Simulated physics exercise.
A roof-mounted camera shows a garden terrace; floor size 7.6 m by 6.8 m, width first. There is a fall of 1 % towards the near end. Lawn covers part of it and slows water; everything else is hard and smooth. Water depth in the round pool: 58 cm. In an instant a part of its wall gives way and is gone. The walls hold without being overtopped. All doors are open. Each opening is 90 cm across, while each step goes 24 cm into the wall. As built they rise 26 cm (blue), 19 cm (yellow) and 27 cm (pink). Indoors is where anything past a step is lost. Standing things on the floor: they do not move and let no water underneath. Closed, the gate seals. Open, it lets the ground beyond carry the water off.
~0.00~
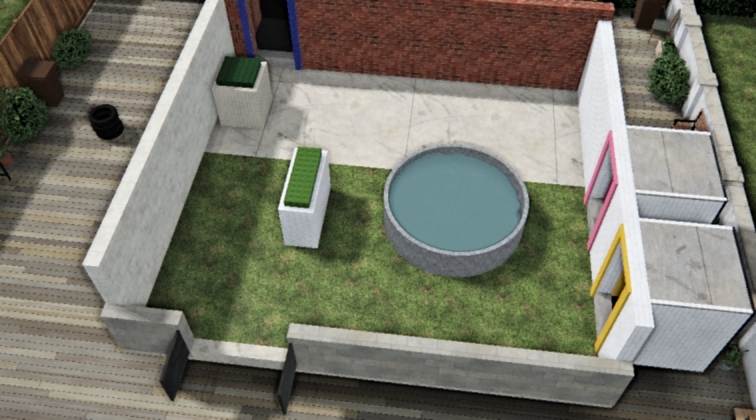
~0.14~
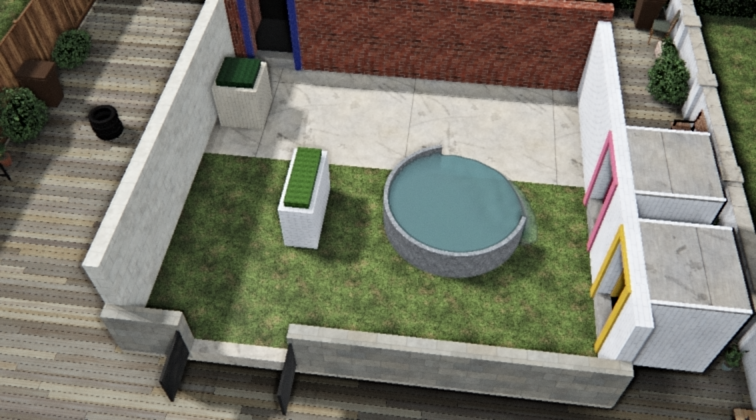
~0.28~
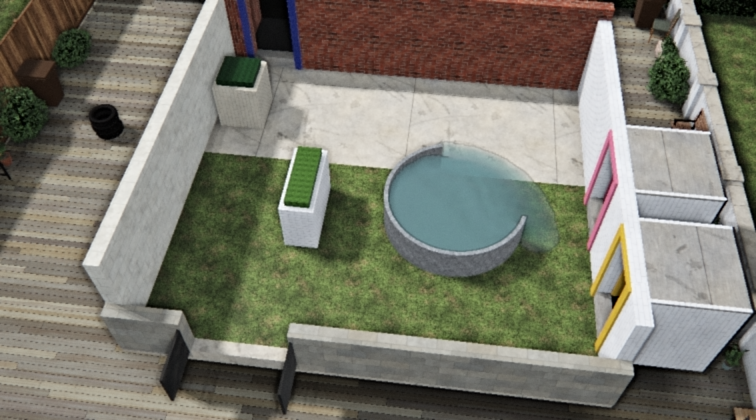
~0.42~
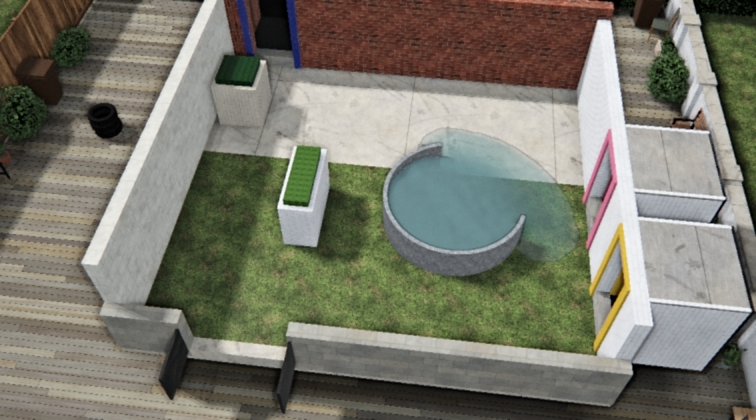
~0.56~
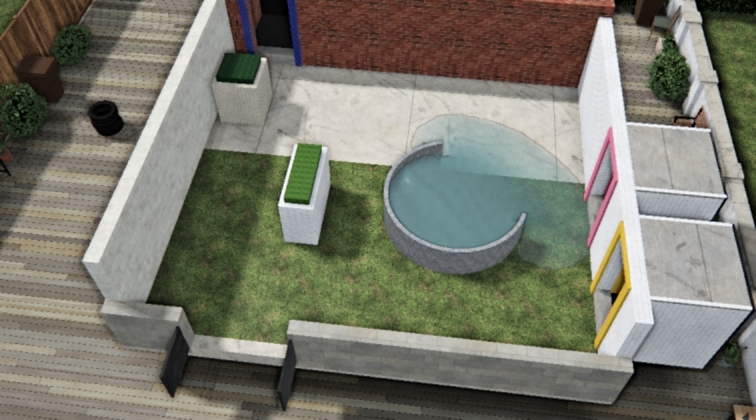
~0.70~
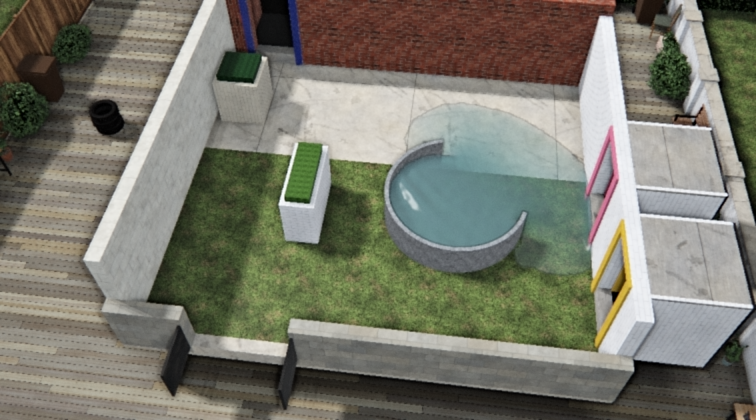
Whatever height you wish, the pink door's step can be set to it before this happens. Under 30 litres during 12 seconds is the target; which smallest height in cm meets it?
It is met at about 20 cm and above.
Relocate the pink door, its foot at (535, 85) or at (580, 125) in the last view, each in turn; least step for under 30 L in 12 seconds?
Minimums: About 29 cm and 20 cm.
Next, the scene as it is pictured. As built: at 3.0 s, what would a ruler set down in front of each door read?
Blue 0, yellow 7, pink 17 cm.
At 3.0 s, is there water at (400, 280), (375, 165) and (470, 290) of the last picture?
Point by point, the first is spared, the second spared and the third spared.
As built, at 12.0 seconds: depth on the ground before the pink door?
Depth: Near 7.0 cm.
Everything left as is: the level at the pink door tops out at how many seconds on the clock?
Peak time: About 0.8 s.
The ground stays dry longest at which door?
The blue door.
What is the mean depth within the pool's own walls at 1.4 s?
Around 32 cm deep on average.
After 1.4 s water covers 25 % of the floor, deepest (29 cm) near (576, 200); 26 cm at the pink door, 1 litre in over its 27 cm step.
After 3.0 s water covers 35 % of the floor, deepest (34 cm) near (579, 114); 17 cm at the pink door, 2 litres in over its 27 cm step.
After 12.0 s water covers 100 % of the floor, deepest (8 cm) near (138, 326); 7 cm at the pink door, 3 litres in over its 27 cm step.
At the pink door as built, the water arrived by 0.6 s and peaked near 29 cm at 0.8 s.
With a step of 17.5 cm, 50 litres would have come in within the 12 s; with 24 cm, 9 litres. So under 30 litres takes about 20 cm.
